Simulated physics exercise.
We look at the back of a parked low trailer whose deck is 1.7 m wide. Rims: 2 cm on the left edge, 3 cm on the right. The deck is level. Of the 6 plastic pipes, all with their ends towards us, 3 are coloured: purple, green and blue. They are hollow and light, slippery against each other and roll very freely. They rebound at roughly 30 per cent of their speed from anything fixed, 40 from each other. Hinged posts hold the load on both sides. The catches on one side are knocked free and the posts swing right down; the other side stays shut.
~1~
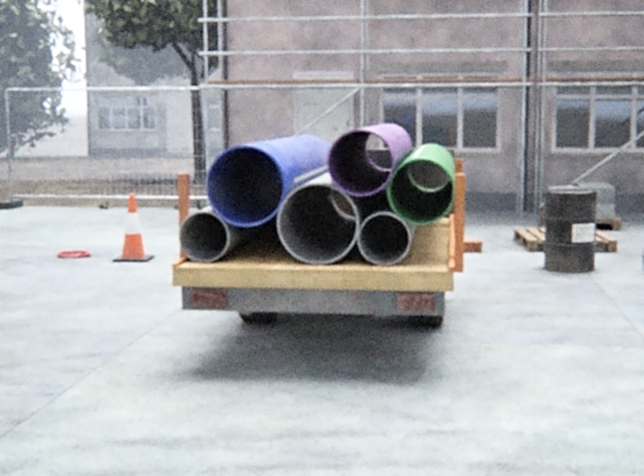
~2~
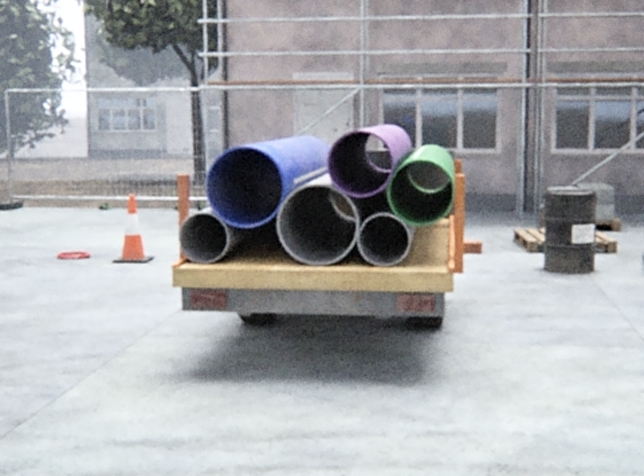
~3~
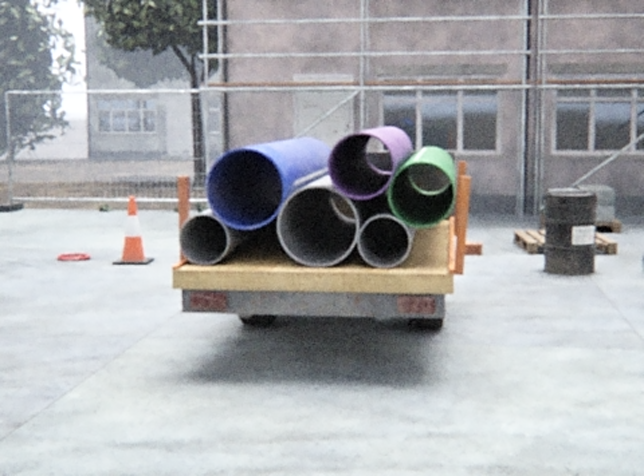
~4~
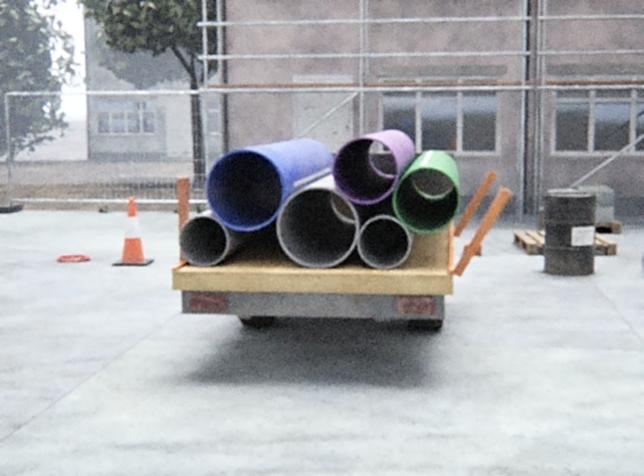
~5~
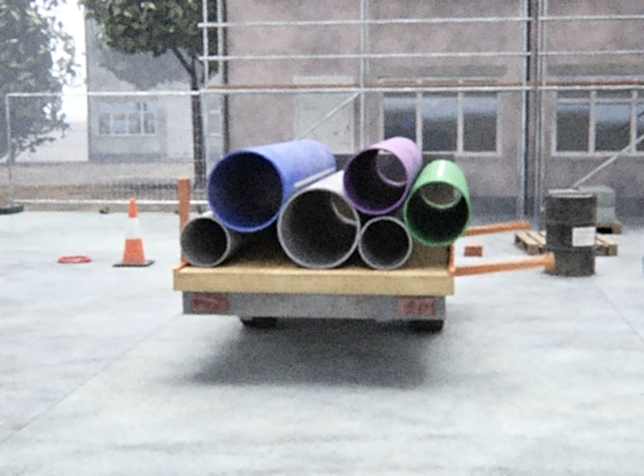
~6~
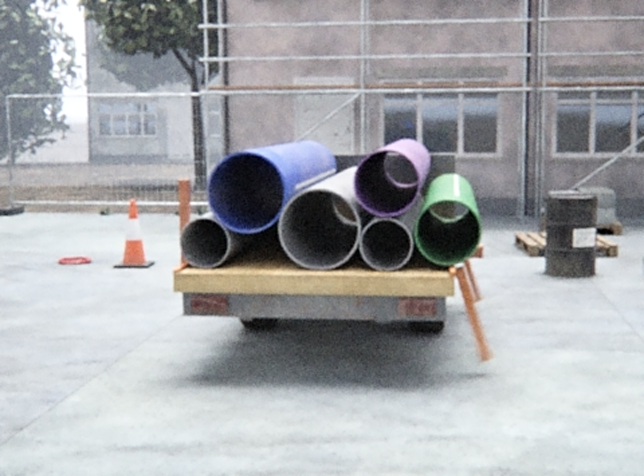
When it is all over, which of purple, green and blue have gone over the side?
Purple ends on the ground, green goes over the edge, blue remains on the deck.
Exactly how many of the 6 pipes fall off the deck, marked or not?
2 of them.
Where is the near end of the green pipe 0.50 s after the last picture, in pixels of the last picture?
At about (501, 270).
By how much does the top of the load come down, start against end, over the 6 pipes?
Some 30 cm lower.
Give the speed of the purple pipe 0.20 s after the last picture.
Roughly 0.9 m/s.
Then, 0.2 s past the sixth picture, purple is up on others, 25 cm from the right edge, rolling right; green is dropping off the right side; blue is up on others, 45 cm from the left edge, rolling right; 1 gone from the deck.
Then, 0.5 s past the sixth picture, purple is up on others, 5 cm from the right edge, rolling right; green is dropping off the right side; blue is up on others, 50 cm from the left edge, rolling right; 1 gone from the deck.
Then, 0.7 s past the sixth picture, purple is dropping off the right side; green is down on the right; blue is up on others, 55 cm from the left edge, rolling right; 2 gone from the deck.
Finally (4.5 s after the last picture), purple is on the ground to the right; green is down on the right; blue is on the deck, 60 cm from the left edge; 2 gone from the deck.
